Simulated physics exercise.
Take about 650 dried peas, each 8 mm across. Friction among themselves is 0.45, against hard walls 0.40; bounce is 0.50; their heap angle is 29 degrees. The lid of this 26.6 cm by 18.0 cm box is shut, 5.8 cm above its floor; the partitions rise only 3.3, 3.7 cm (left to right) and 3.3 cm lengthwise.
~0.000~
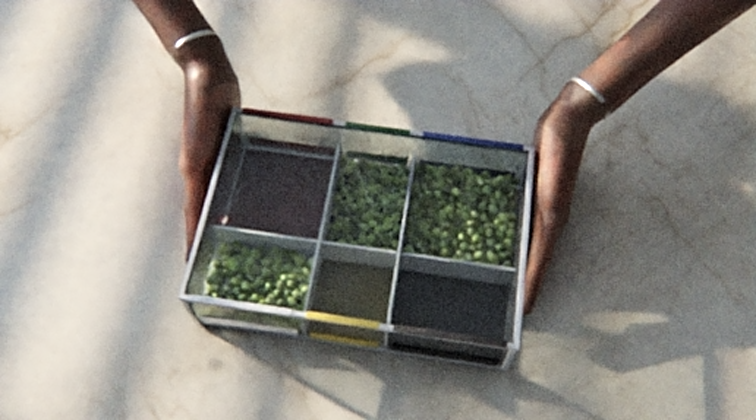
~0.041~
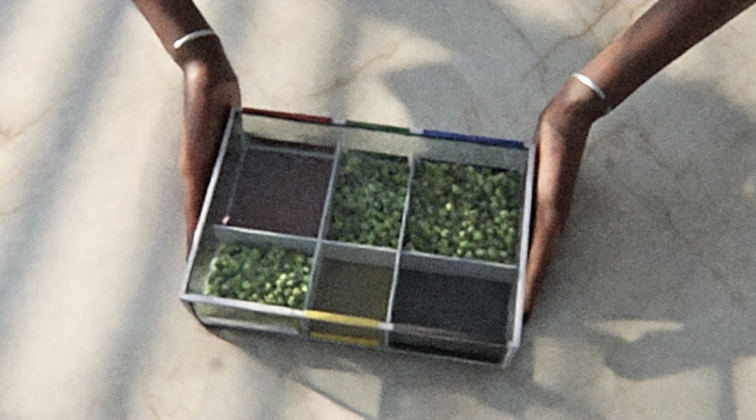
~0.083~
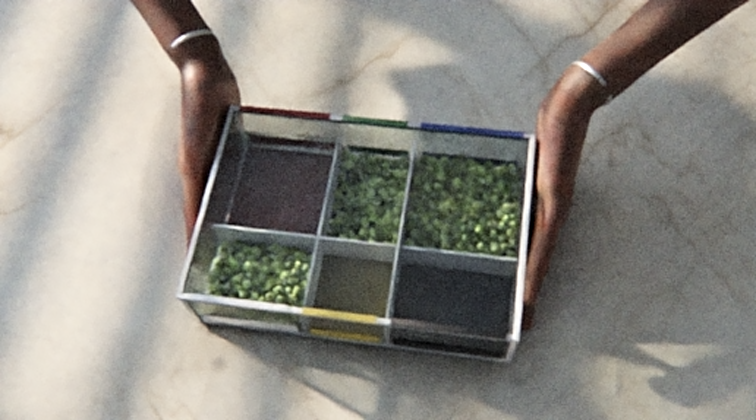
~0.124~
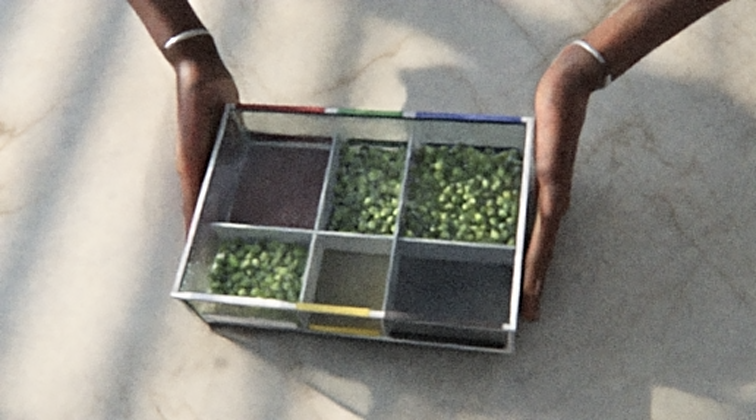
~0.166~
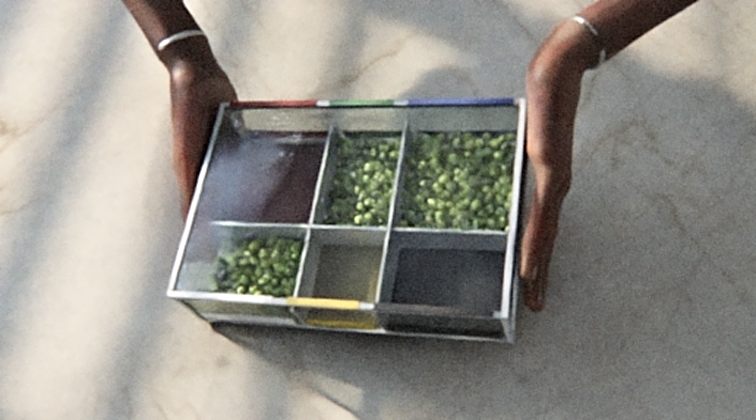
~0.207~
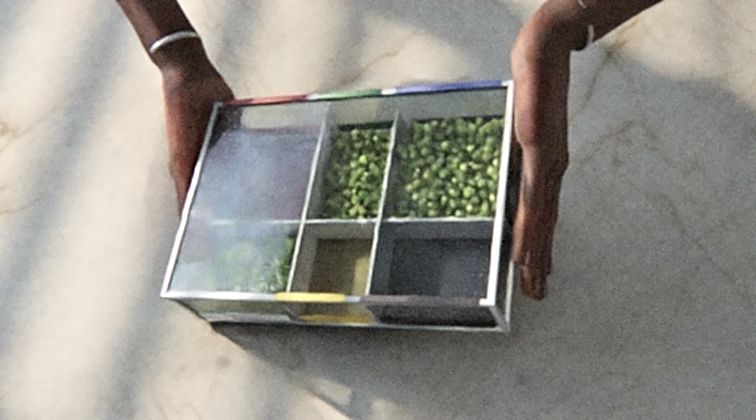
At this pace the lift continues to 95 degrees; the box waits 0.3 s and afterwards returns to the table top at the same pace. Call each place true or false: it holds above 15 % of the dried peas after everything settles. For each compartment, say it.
Red: True, blue: False, green: False, yellow: False, white: True, black: False.
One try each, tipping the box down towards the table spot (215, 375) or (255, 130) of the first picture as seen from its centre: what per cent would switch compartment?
The share comes to roughly 70 in a hundred, then roughly 55 in a hundred.
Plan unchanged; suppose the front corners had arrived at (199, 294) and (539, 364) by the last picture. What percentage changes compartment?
It comes to around 60 per cent in that case.
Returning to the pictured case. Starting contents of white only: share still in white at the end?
Roughly 100 per cent.
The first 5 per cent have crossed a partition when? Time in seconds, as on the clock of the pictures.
That happens at about 0.75 s on the clock.
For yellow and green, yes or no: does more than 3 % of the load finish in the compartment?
Yellow no; green yes.
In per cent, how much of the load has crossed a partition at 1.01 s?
Near 50 in a hundred.
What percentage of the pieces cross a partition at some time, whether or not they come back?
About 70 %.
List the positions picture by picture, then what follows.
Box tilt 0 degrees, front corners at (185, 295) and (514, 345); blue 55 %, green 25 %, white 25 %, in the first frame.
Box tilt 1 degrees, front corners at (184, 295) and (514, 343), in the second frame.
Box tilt 4 degrees, front corners at (182, 294) and (514, 336), lowest corner left front, in the third frame.
Box tilt 8 degrees, front corners at (179, 293) and (510, 326), lowest corner left front, in the fourth frame.
Box tilt 14 degrees, front corners at (173, 293) and (502, 313), lowest corner left front, in the fifth frame.
Box tilt 19 degrees, front corners at (168, 293) and (489, 301), lowest corner left front; blue 55 %, green 25 %, white 25 %. Its pace works out near 130 degrees a second, in the sixth frame.
After 1.01 s, tilt 95 degrees; red 30 %, blue 20 %, green 15 %, white 35 %.
Then, at 1.55 s, tilt 50 degrees; red 50 %, blue 5 %, green 5 %, white 40 %.
After 2.14 s, tilt 0 degrees; red 50 %, blue 5 %, green 5 %, white 40 %.
In the end, at 2.7 s, red 50 %, blue 5 %, green 5 %, yellow 0 %, white 40 %, black 0 %.
